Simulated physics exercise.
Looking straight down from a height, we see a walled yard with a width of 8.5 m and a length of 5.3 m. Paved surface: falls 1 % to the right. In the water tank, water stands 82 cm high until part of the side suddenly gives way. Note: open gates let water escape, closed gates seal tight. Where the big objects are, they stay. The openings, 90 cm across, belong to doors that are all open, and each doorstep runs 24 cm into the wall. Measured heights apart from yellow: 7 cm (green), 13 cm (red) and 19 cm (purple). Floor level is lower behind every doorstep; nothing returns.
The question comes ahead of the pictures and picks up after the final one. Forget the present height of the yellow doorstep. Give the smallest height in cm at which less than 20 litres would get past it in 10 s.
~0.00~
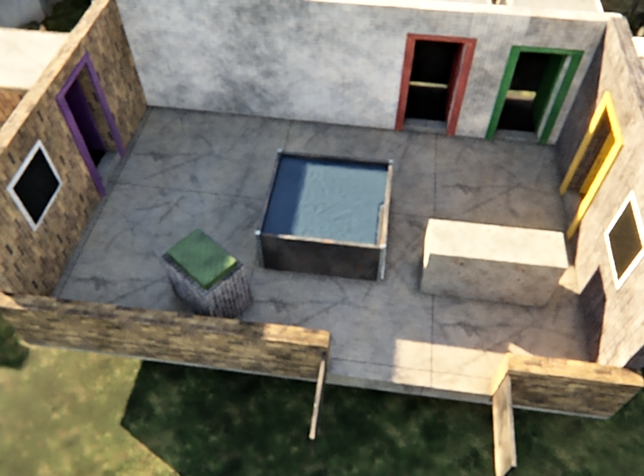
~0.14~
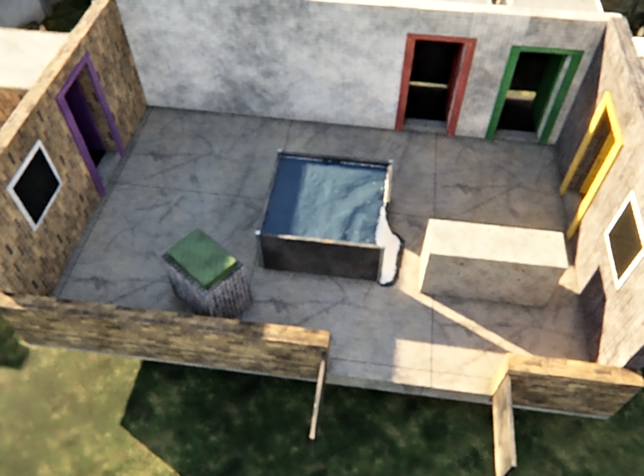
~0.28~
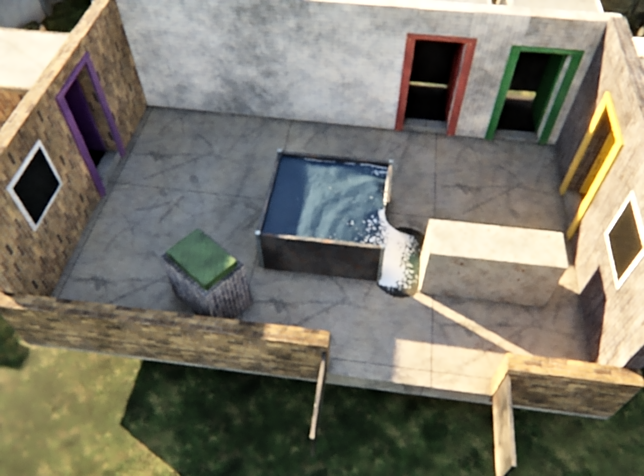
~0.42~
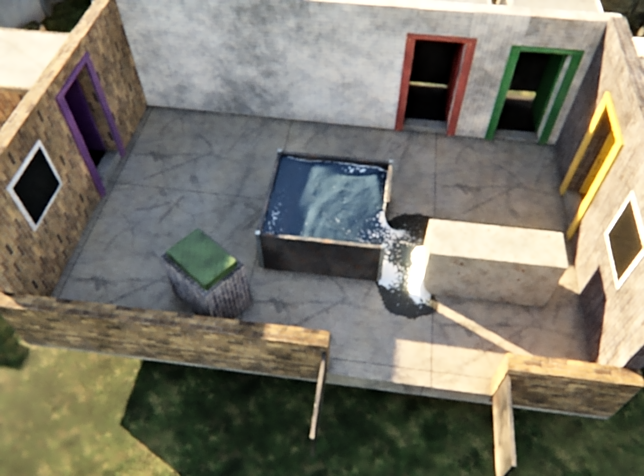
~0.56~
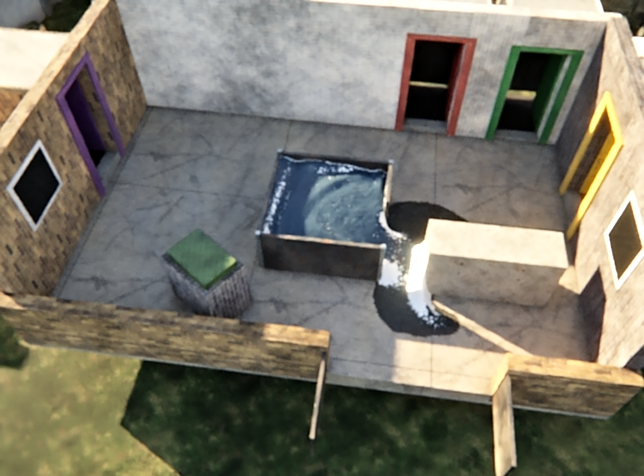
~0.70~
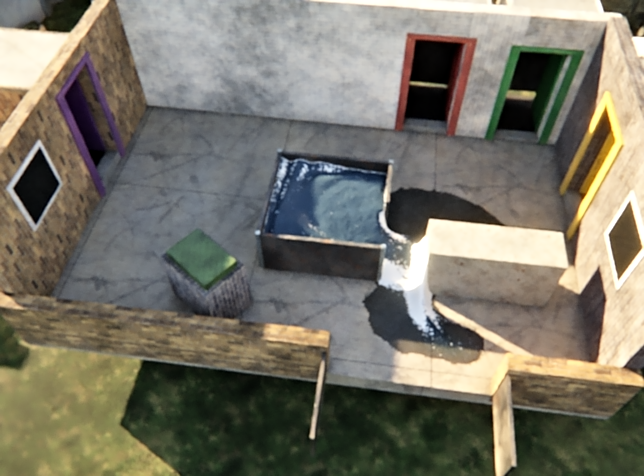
Close to 17 cm is just enough.
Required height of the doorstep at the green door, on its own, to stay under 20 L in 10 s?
At the green door it takes roughly 18 centimetres.
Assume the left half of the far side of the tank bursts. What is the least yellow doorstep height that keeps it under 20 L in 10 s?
In that case you'd want it roughly 10.0 cm high.
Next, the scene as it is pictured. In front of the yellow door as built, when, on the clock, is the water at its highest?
Around 1.4 seconds.
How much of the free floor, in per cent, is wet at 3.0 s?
About 40 per cent.
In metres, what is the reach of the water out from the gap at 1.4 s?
4.0 m.
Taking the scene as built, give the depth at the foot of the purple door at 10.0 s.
Lab note: Depth approx. 0.0 cm.
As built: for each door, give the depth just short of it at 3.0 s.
At the green door the depth is 21 cm, at yellow 17 cm, at red 7 cm and at purple 0 cm.
After 1.4 s water covers 25 % of the floor, deepest (62 cm) near (413, 270); 25 cm at the yellow door, 1 litre in over its 16 cm doorstep.
After 3.0 s water covers 40 % of the floor, deepest (37 cm) near (413, 270); 17 cm at the yellow door, 26 litres in over its 16 cm doorstep.
After 10.0 s water covers 65 % of the floor, deepest (12 cm) near (413, 270); 8 cm at the yellow door, 28 litres in over its 16 cm doorstep.
At the yellow door as built, the water arrived by 1.2 s and peaked near 25 cm at 1.4 s.
Run again over the same 10 s with other heights there, 44 litres in over 14 cm, 11 litres over 19 cm. The limit of 20 litres is kept from about 17 cm up.
